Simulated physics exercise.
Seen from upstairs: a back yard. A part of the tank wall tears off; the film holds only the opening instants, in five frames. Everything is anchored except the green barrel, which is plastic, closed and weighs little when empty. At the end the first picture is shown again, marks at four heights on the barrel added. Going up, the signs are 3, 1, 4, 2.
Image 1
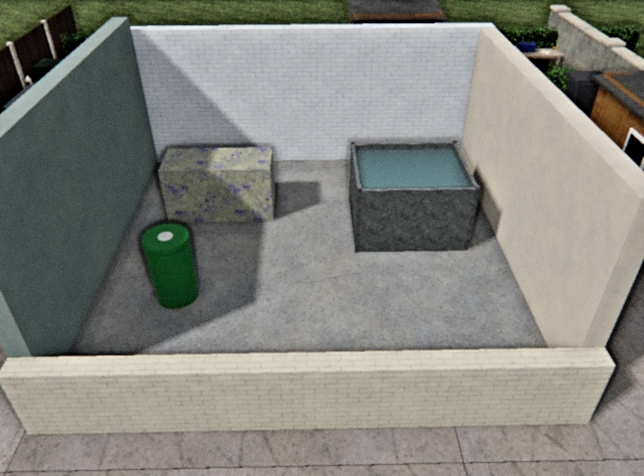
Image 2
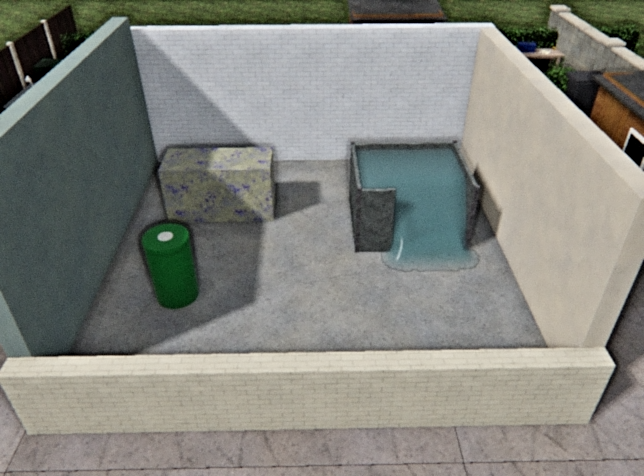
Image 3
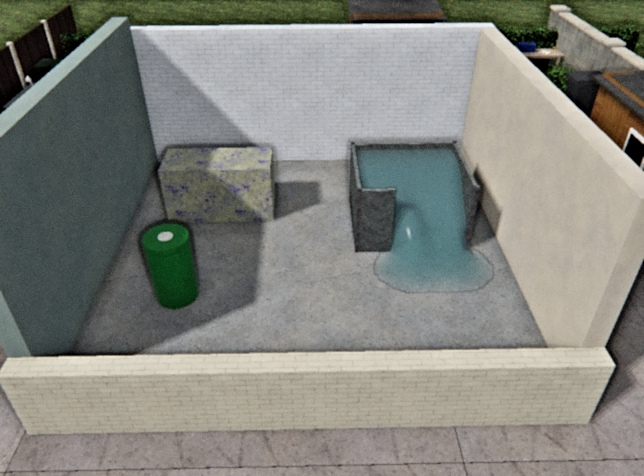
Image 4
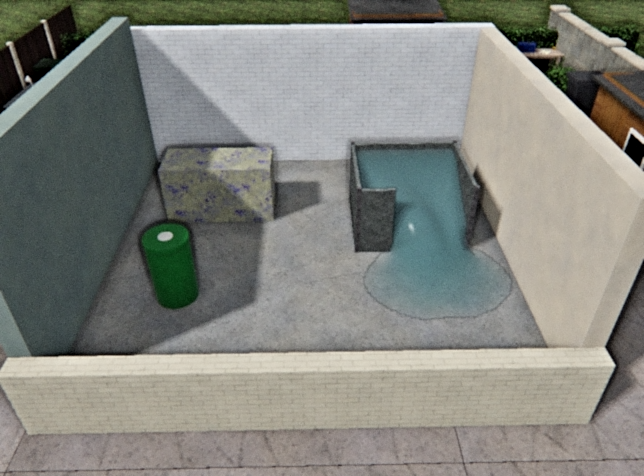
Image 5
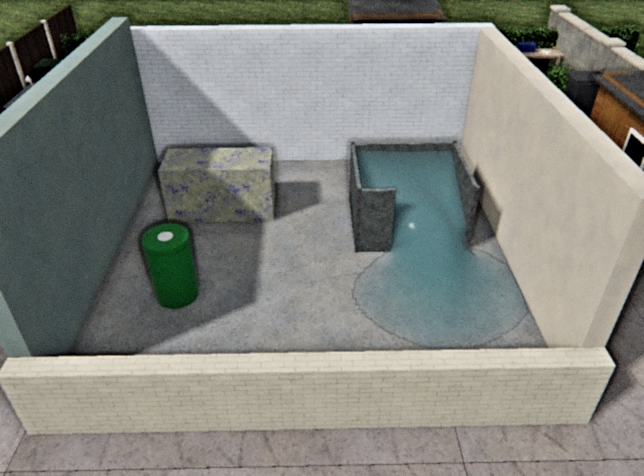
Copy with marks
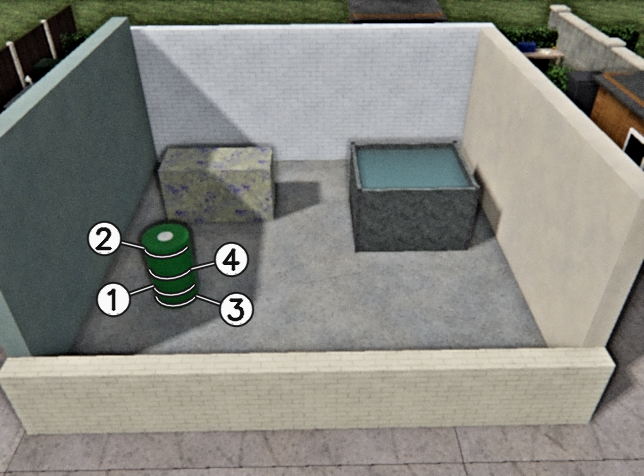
Water pours from the broken front of a dark stone tank on the right of a back yard seen from upstairs, spreading in a rounded pool over the grey ground towards the low cream wall at the front. A green barrel and a mottled stone block stand on the left, between a grey-green side wall and a white brick back wall. They stay still, as does the camera, while the pool widens and the tank's water level lowers.
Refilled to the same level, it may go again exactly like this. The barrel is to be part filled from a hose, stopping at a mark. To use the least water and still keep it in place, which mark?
Level 1.
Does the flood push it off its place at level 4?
No.
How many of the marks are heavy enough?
Three of them.
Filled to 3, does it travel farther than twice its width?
Yes, it does.
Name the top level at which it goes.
3.
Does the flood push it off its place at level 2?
No, not at all.
In white, 1 at (170, 295); 2 at (162, 257); 3 at (173, 305); 4 at (167, 278); from the bottom up 3, 1, 4, 2.
Choosing 1, it does not move.
Choosing 2, it does not move.
Choosing 3, it is pushed about 6 times its own width away.
Choosing 4, it does not move.
